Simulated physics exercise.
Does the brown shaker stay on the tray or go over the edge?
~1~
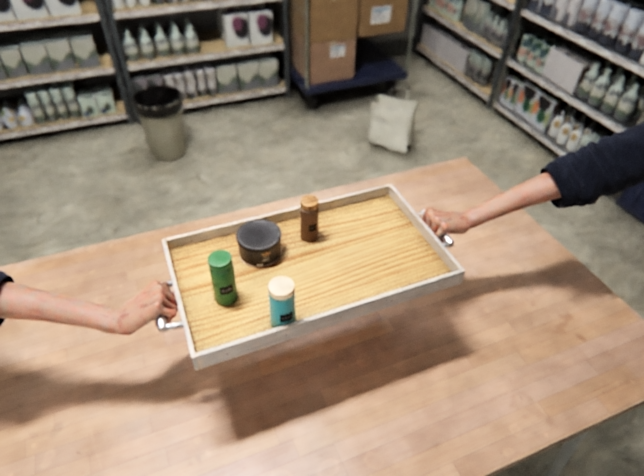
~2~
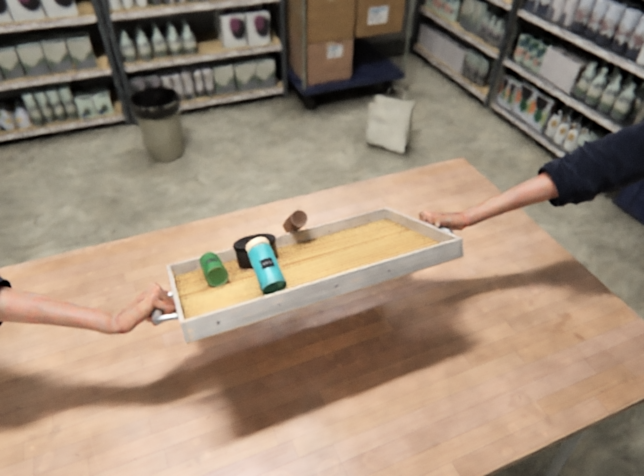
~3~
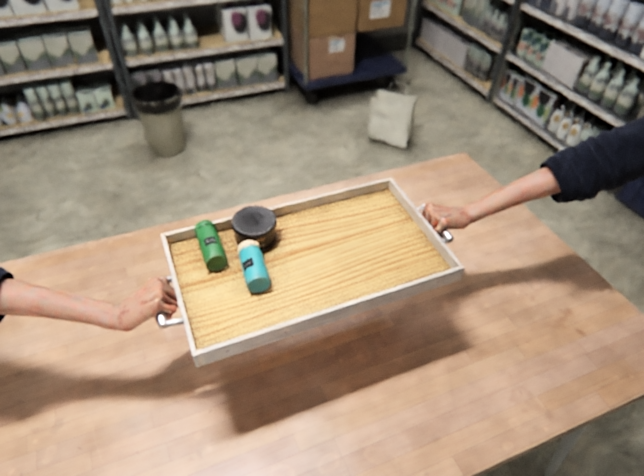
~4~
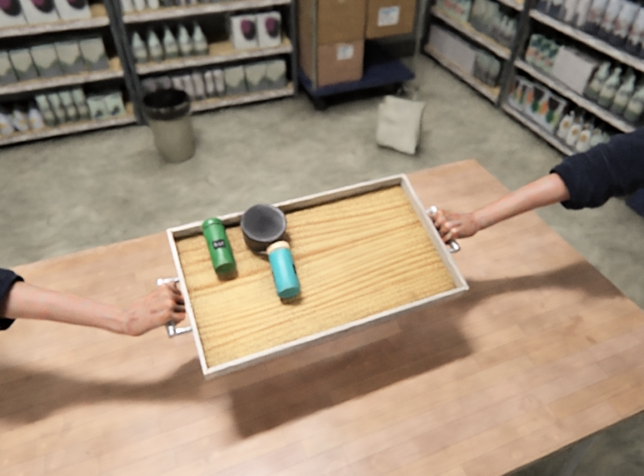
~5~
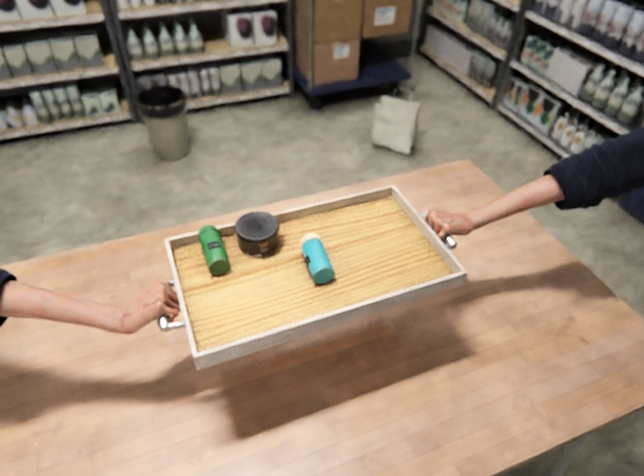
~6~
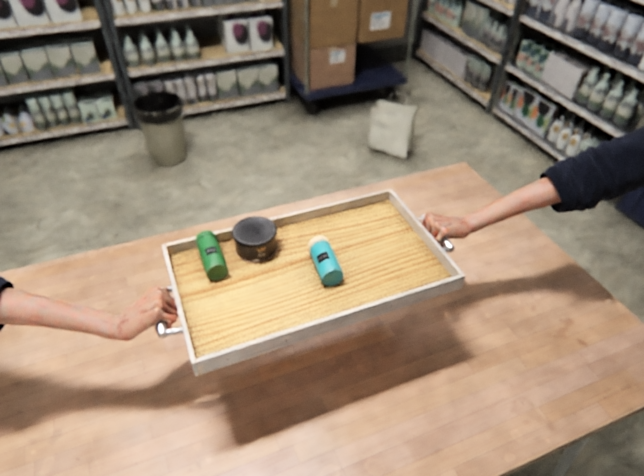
It goes over the edge. The brown shaker tips over as the far side of the tray dips, and it is no longer on the tray afterward.
